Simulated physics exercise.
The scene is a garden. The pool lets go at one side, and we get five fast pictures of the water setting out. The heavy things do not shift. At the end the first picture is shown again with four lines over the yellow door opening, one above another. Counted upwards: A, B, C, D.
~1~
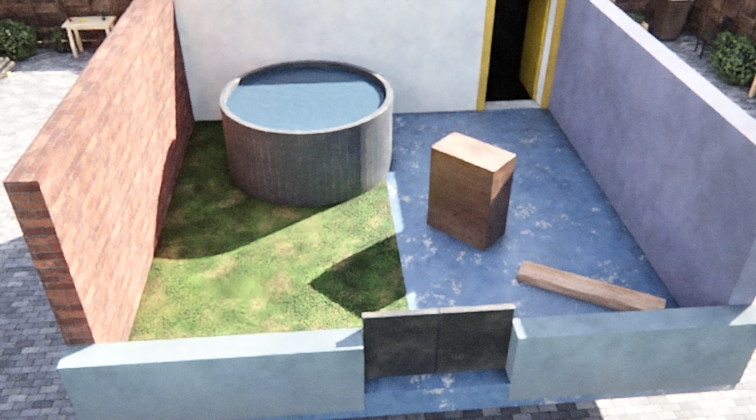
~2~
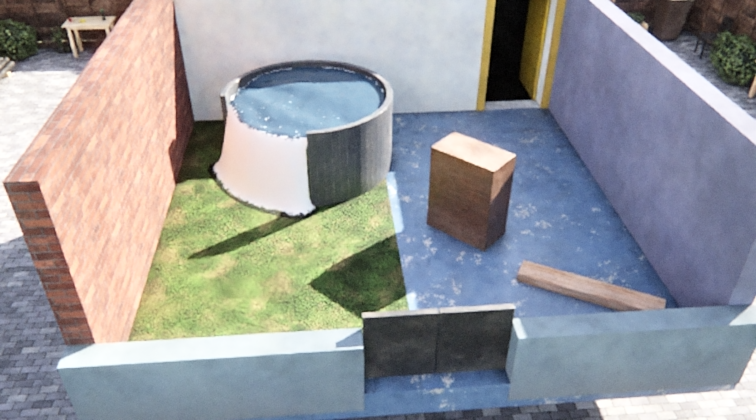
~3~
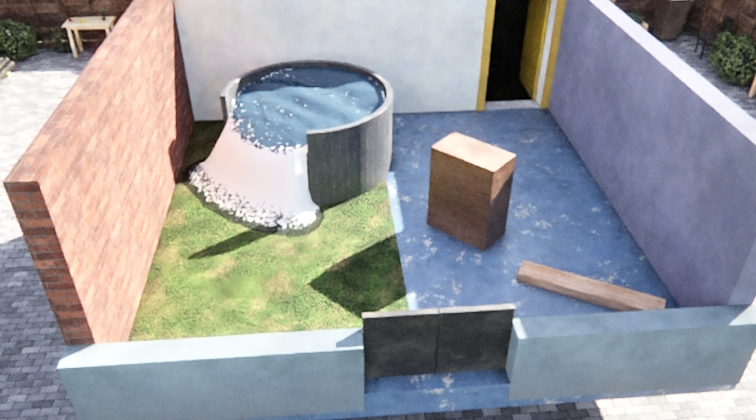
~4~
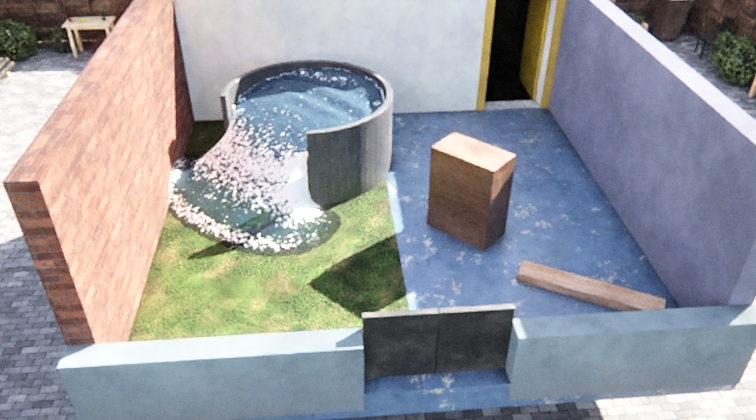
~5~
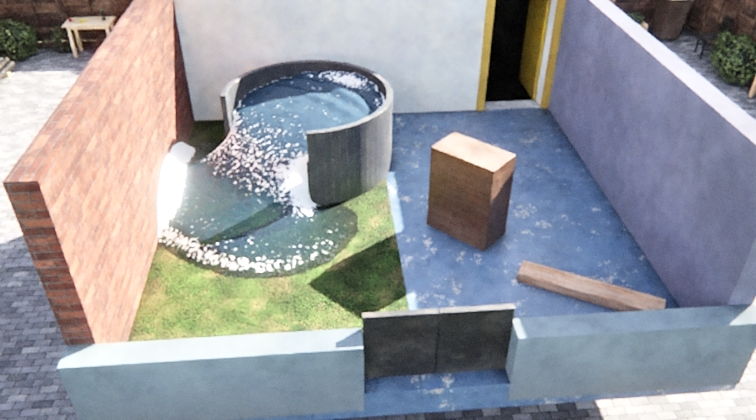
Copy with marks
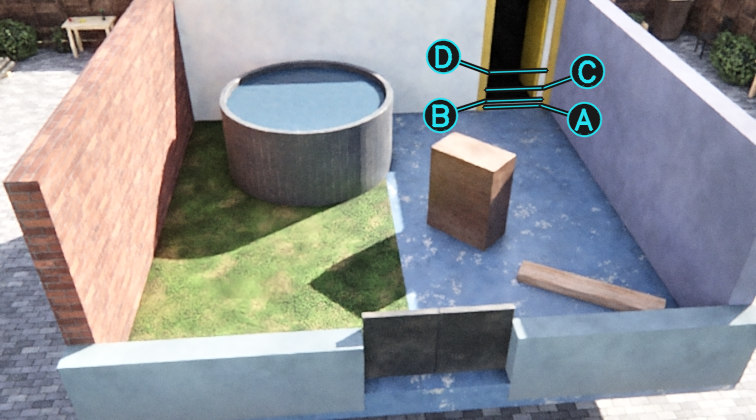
Water burst out of the round pool as the front of its wall opened up, pouring down in a pale sheet, then breaking into foam and spreading across the grass beside the brick wall.
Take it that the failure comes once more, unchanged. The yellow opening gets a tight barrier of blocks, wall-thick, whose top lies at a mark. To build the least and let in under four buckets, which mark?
I would pick height B.
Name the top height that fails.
Height A.
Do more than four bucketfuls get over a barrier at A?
Yes.
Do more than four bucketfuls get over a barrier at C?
No, that is safe.
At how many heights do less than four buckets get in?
Three.
On the marked copy, A at (512, 106); B at (513, 100); C at (515, 88); D at (517, 71); from the bottom up A, B, C, D.
For height A, dozens of bucketfuls pour in.
For height B, a bucket or two gets in.
For height C, nothing gets over.
For height D, nothing gets over.
